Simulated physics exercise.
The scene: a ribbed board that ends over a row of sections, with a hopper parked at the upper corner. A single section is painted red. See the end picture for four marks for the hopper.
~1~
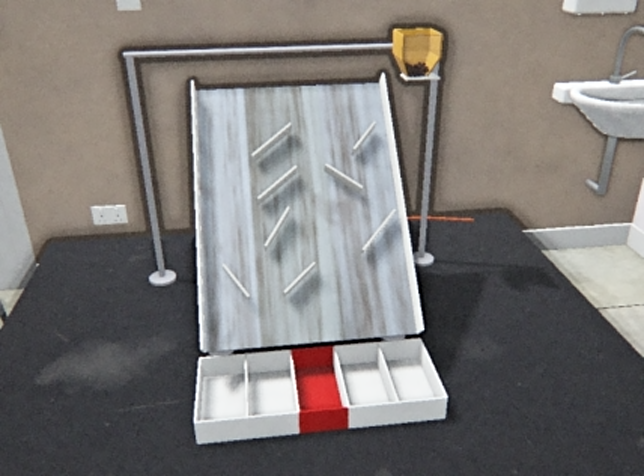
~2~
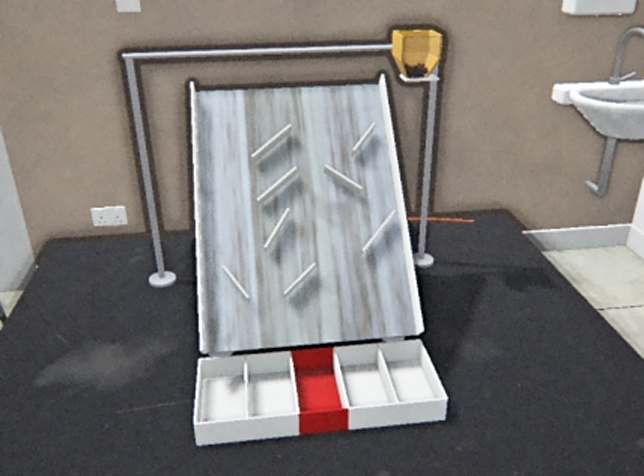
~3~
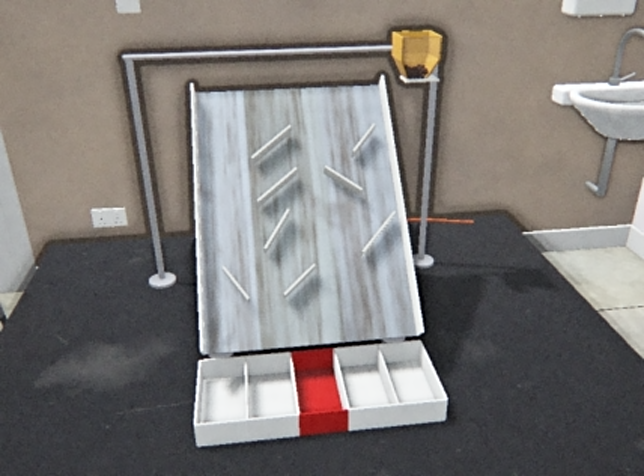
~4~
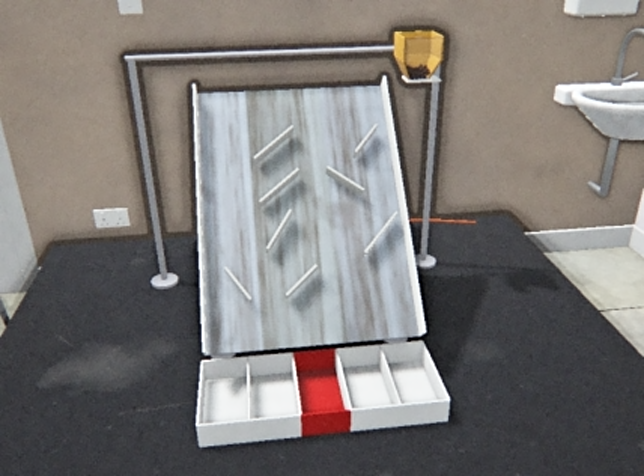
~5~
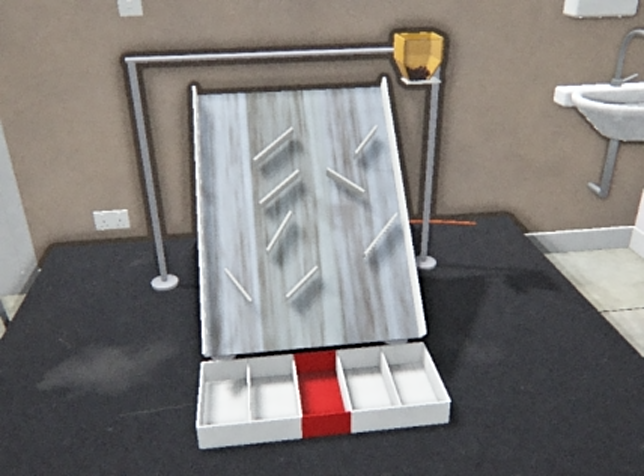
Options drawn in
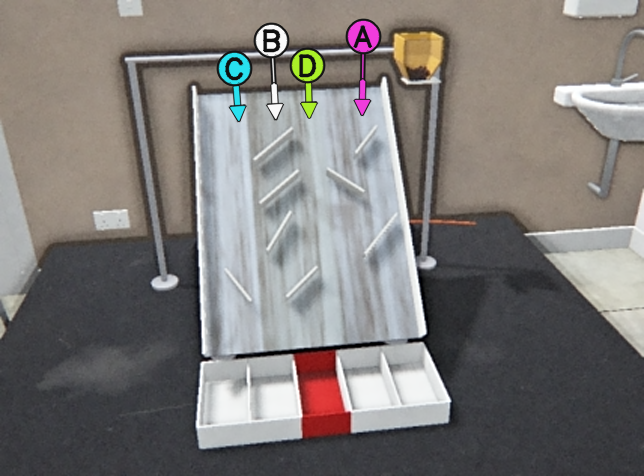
Tilted ribbed board standing motionless above a row of five sections, the middle one red, with a yellow hopper at upper right.
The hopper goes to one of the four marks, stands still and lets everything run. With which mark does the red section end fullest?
Best: A.
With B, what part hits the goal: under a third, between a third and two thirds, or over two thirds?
Mark B gives under a third.
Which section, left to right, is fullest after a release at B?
The first from the left.
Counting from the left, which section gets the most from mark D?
It is the third one.
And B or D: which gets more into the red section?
That is mark D.
On the marked copy, mark A meets the board at (362, 109); mark B meets the board at (275, 113); mark C meets the board at (238, 115); mark D meets the board at (309, 112).
If A is chosen, roughly two thirds in the red section, roughly a third in other sections.
If B is chosen, roughly a quarter in the red section, roughly two thirds in other sections, about a tenth outside the box.
If C is chosen, roughly a third in the red section, roughly two thirds in other sections, just a few outside the box.
If D is chosen, roughly half in the red section, roughly a third in other sections, about a tenth outside the box.
